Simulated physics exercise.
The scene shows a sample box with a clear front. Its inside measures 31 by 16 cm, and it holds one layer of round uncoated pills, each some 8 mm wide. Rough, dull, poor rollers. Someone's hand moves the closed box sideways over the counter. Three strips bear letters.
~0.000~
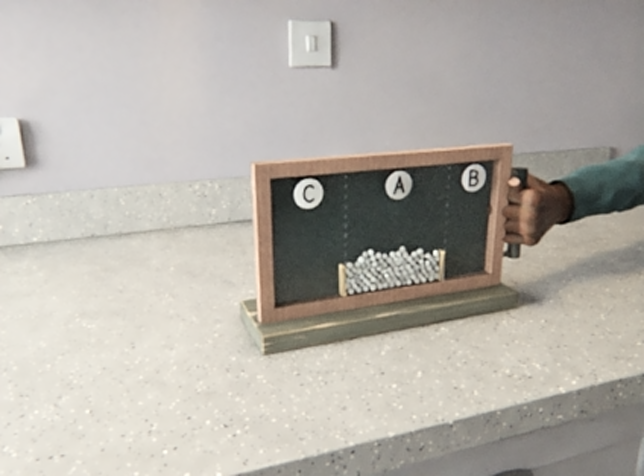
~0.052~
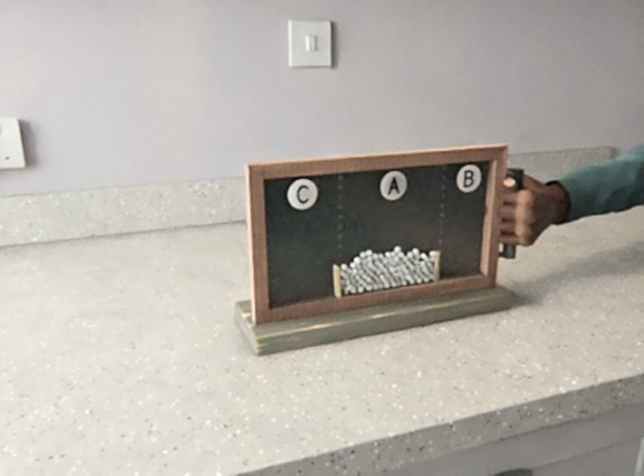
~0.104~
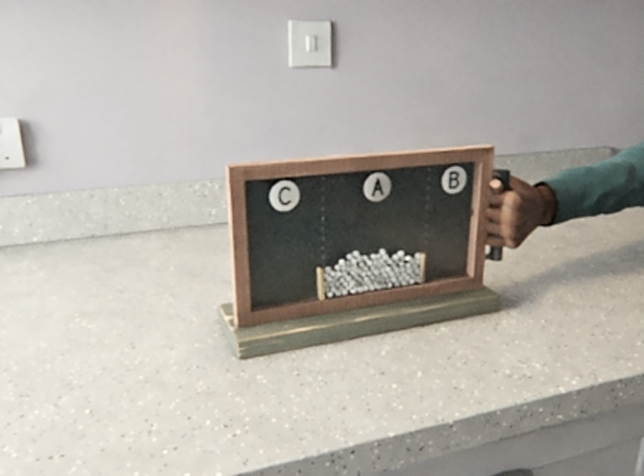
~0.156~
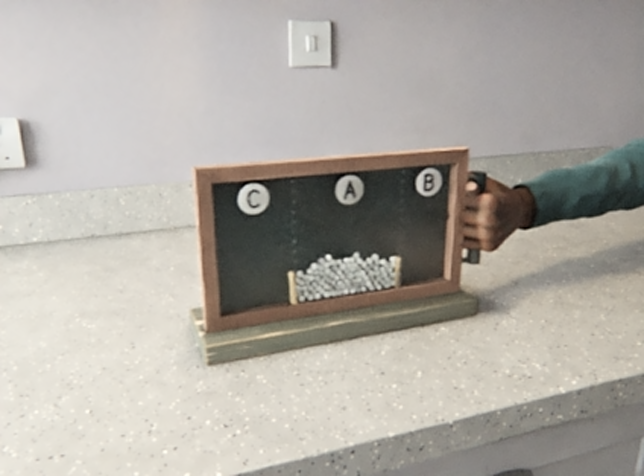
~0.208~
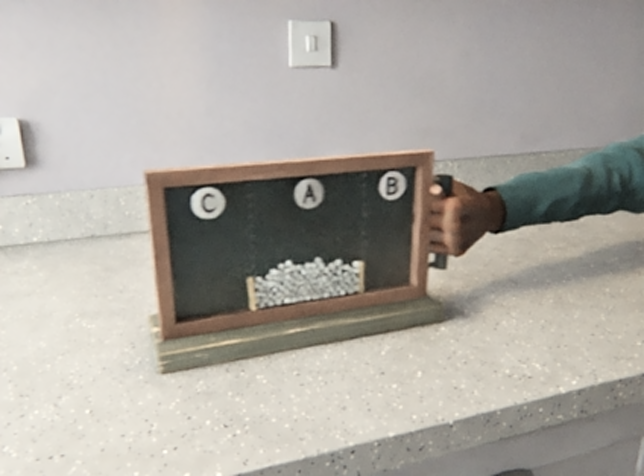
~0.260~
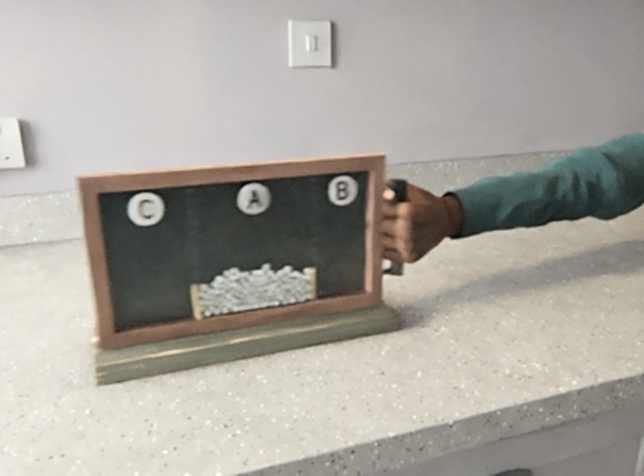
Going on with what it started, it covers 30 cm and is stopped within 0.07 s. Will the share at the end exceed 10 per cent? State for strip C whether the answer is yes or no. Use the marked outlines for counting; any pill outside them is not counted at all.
For strip C the answer is yes.
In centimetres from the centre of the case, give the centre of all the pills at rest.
Left: About 2 cm; below: About 6 cm.
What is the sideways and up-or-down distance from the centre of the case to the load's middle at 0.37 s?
1 cm left, 5 cm below.
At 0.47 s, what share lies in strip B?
About 0 % of the load.
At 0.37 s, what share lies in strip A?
The share there is around 100 %.
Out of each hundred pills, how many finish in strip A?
Near 85 in a hundred, I'd say.
After 0.37 s, it is 30 cm to the left; the pills' middle is 1 cm left of and 5 cm below the centre; A 100 %.
After 0.47 s, it is 30 cm to the left; the pills' middle is 2 cm left of and 5 cm below the centre; A 90 %, C 10 %.
After 0.62 s, it is 30 cm to the left; the pills' middle is 2 cm left of and 6 cm below the centre; A 85 %, C 15 %.
At rest by 1.2 s, it is 30 cm to the left; A 85 %, B 0 %, C 15 %.
